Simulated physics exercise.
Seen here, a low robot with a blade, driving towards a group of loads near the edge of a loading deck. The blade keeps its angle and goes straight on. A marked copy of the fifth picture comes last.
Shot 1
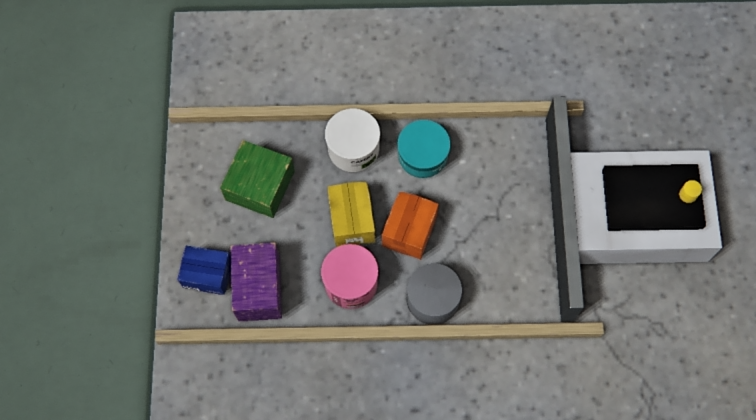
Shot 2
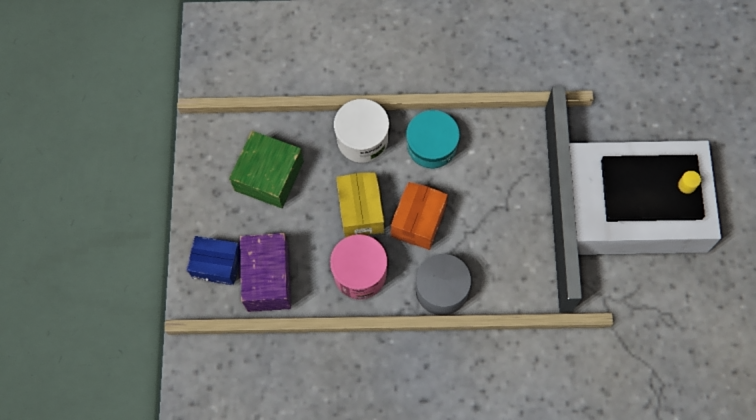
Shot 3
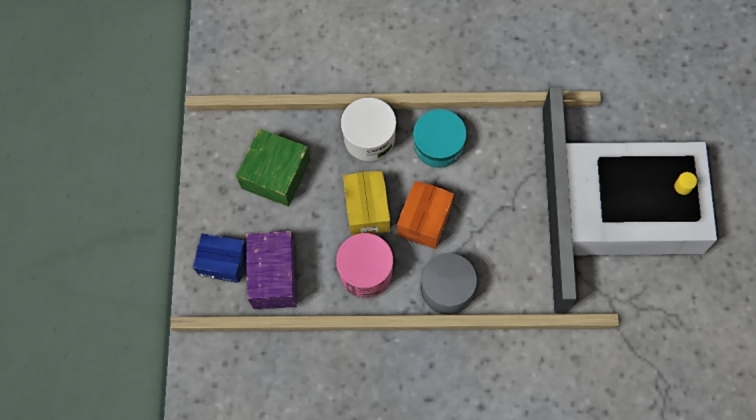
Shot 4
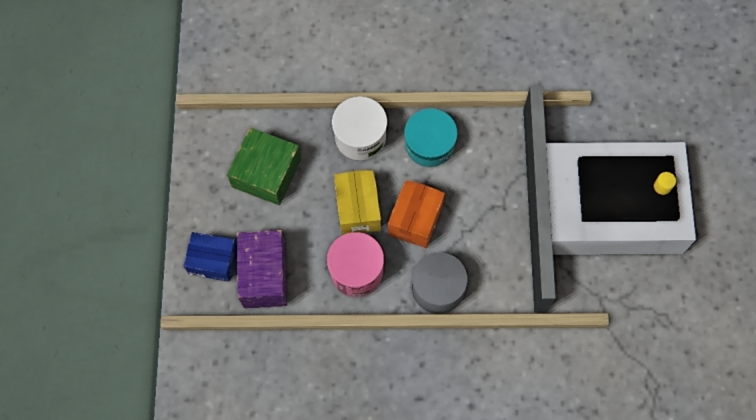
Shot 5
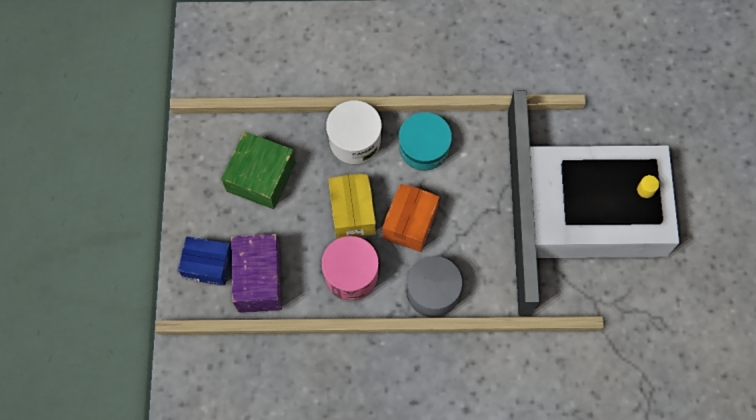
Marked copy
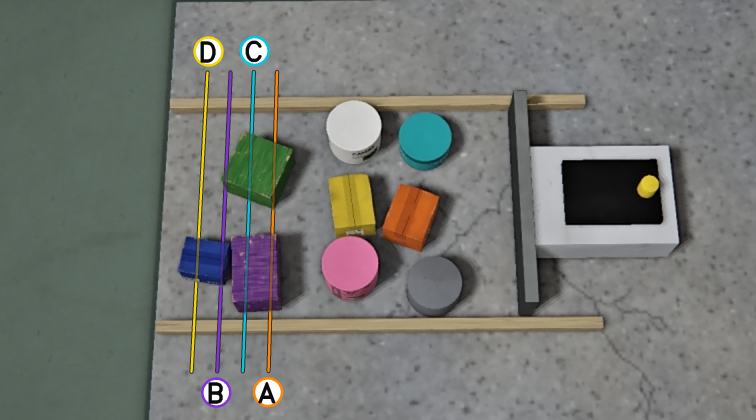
A white, box-shaped machine with a dark blade across its front sits at the right of a speckled grey deck, seen from above, with green ground at the left. Between two pale wooden rails are green, blue, purple, yellow and orange blocks and white, turquoise, pink and grey cylinders. The view shifts slightly as the machine creeps left, while the objects stay in place, untouched.
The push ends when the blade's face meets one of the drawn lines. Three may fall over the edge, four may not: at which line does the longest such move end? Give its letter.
No fourth one falls up to C.
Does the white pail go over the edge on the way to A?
By then, no.
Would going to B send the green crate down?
By then, yes.
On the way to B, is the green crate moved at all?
Yes.
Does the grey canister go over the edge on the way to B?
No.
On the marked copy, A at (273, 214); B at (224, 214); C at (249, 214); D at (200, 215).
Taking C. A third of the way, robot (503, 192); grey canister (391, 288); white pail (338, 132).
Two thirds of the way, robot (402, 193); blue box (157, 280); purple crate (204, 274).
When it is over, robot (326, 194); purple crate over the edge; blue box over the edge; three fallen.
As for the rest, A is within the limit but short; B drops five; D drops five.
